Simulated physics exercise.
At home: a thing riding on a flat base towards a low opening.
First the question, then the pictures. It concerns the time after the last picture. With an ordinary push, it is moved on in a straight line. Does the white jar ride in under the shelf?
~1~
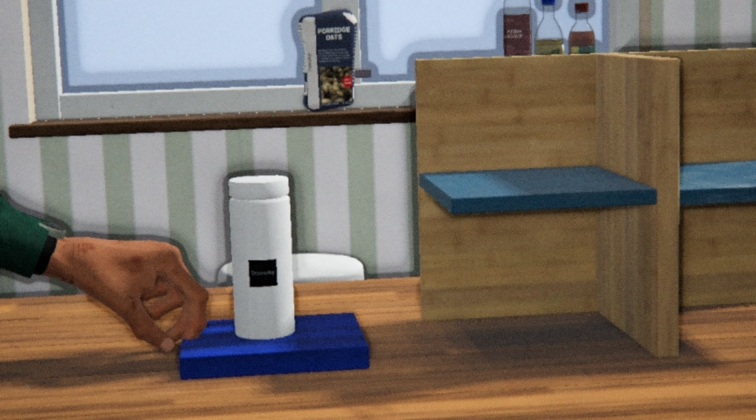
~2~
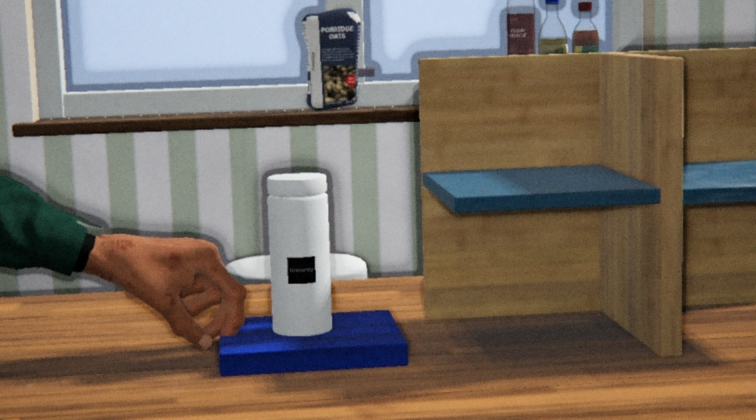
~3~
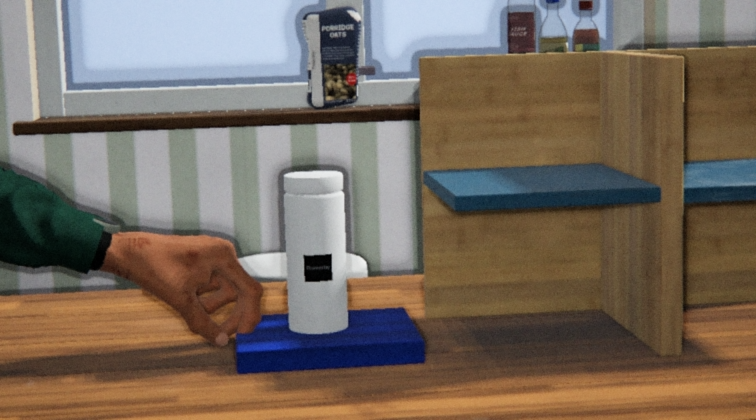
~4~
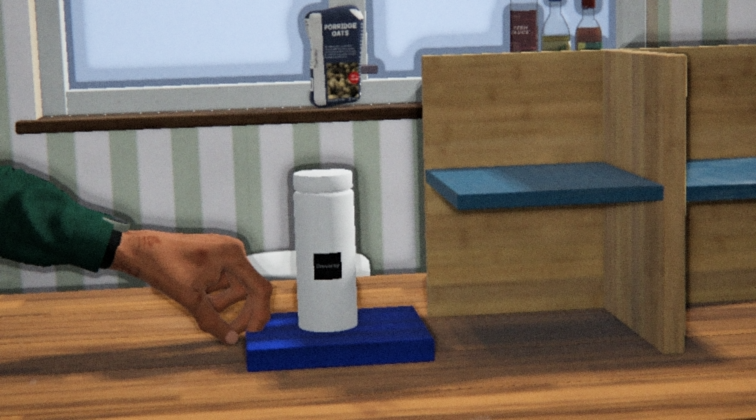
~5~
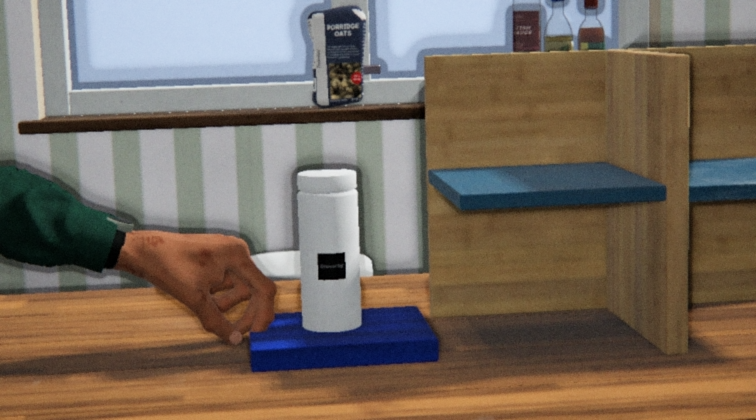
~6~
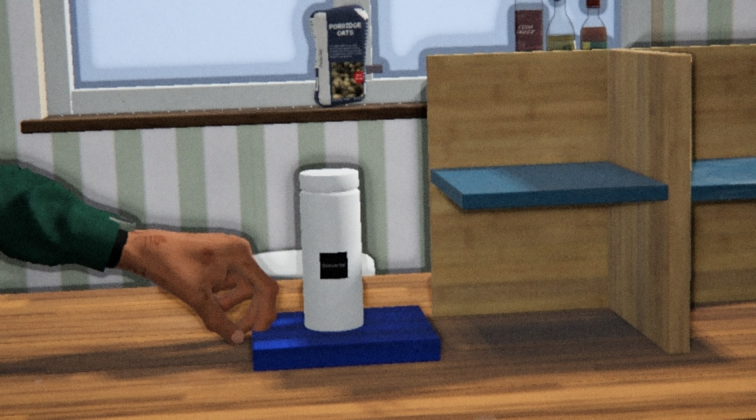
White jar: Hits.
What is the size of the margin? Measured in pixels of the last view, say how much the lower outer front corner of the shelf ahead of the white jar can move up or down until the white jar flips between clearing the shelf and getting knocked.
Shift approx. 32 px, direction up.
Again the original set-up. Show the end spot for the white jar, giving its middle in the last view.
Once it all settles, the centre sits at about (399, 302).
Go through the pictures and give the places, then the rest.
The first frame shows hand sliding it forward; white jar (262, 256); shelf (633, 196).
The second frame shows hand sliding it forward; white jar (300, 253); blue board (310, 341).
The third frame shows hand sliding it forward; white jar (316, 251); shelf (637, 194).
The fourth frame shows hand sliding it forward; white jar (326, 249); blue board (336, 337).
The fifth frame shows hand sliding it forward; white jar (329, 250); shelf (643, 193).
The sixth frame shows hand sliding it forward; white jar (332, 249); blue board (342, 336).
Then, 1.40 s on from there, white jar turned 13° from its first pose near (427, 240).
Then, 1.88 s on from there, white jar turned 51° from its first pose near (423, 251).
In the end, the white jar gets scraped off its spot, near (399, 302).
